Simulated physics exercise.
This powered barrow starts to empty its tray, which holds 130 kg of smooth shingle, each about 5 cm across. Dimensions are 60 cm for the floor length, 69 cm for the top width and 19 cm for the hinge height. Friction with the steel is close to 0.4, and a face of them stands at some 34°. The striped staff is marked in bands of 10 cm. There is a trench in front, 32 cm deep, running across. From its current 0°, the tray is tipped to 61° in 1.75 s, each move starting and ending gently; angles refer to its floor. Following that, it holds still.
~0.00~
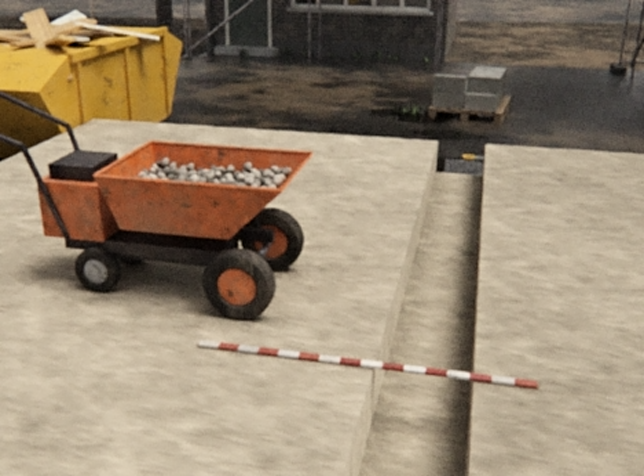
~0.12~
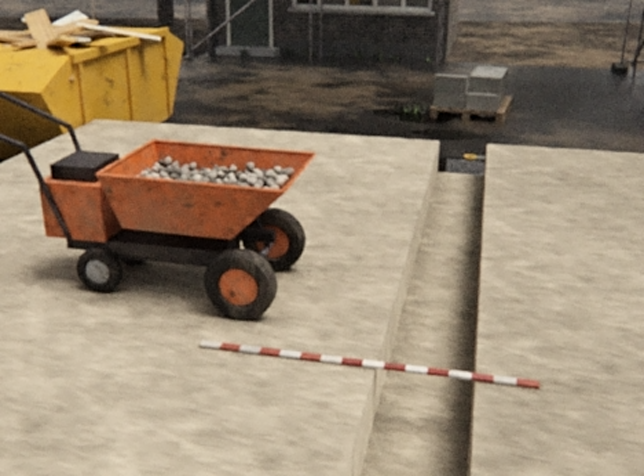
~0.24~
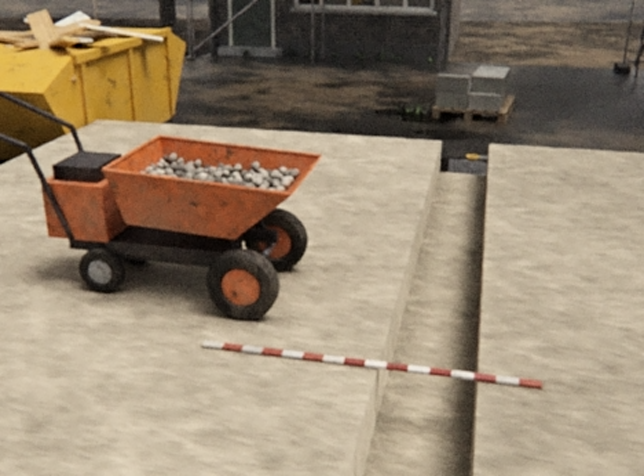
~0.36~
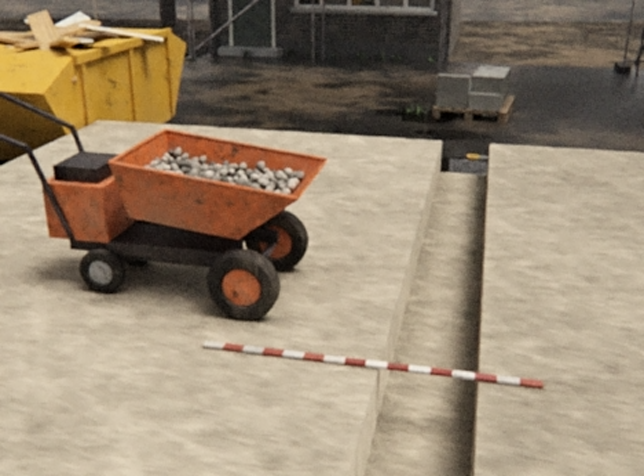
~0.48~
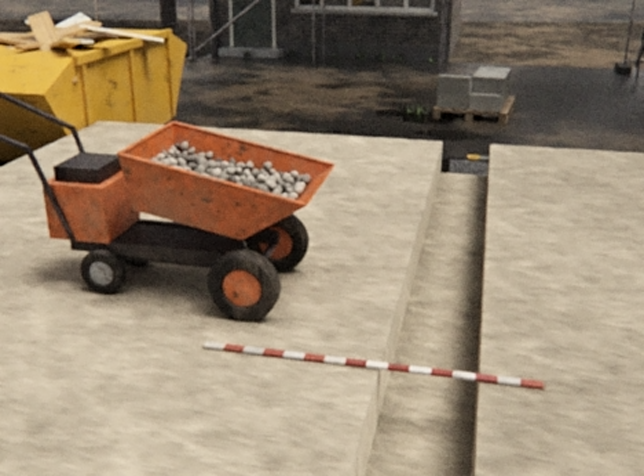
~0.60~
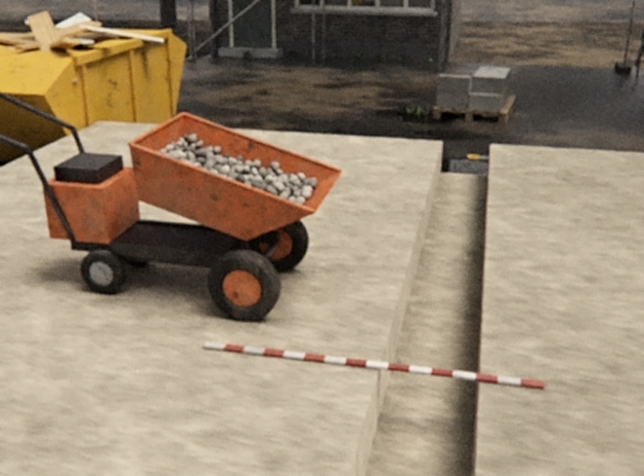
On a building site, an orange powered barrow loaded with grey stones gradually raising the rear of its tray beside a trench.
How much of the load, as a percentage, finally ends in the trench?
I would put it at about 91 per cent.
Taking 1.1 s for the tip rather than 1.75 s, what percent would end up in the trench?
With that change, it comes to around 95 per cent.
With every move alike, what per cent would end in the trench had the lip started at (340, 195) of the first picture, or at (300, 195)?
Some 95 and some 100 per cent, in that order.
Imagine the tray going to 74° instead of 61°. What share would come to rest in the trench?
Some 80 in a hundred, I'd say.
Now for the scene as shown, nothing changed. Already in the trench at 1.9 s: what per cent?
I'd say near 30 per cent at that time.
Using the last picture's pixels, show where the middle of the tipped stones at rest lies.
The stones end up centred near (431, 349).
After 1.3 s the floor is at 51°; 100 % in the tray; the foremost stones are at (351, 248).
After 1.9 s the floor is at 61°; 55 % in the tray, 13 % short of the trench, 31 % in the trench; the foremost stones are at (461, 371).
After 2.2 s the floor is at 61°; 24 % in the tray, 13 % short of the trench, 63 % in the trench; the foremost stones are at (474, 366).
After 4.2 s the floor is at 61°; 0 % in the tray, 9 % short of the trench, 91 % in the trench; the foremost stones are at (474, 359).
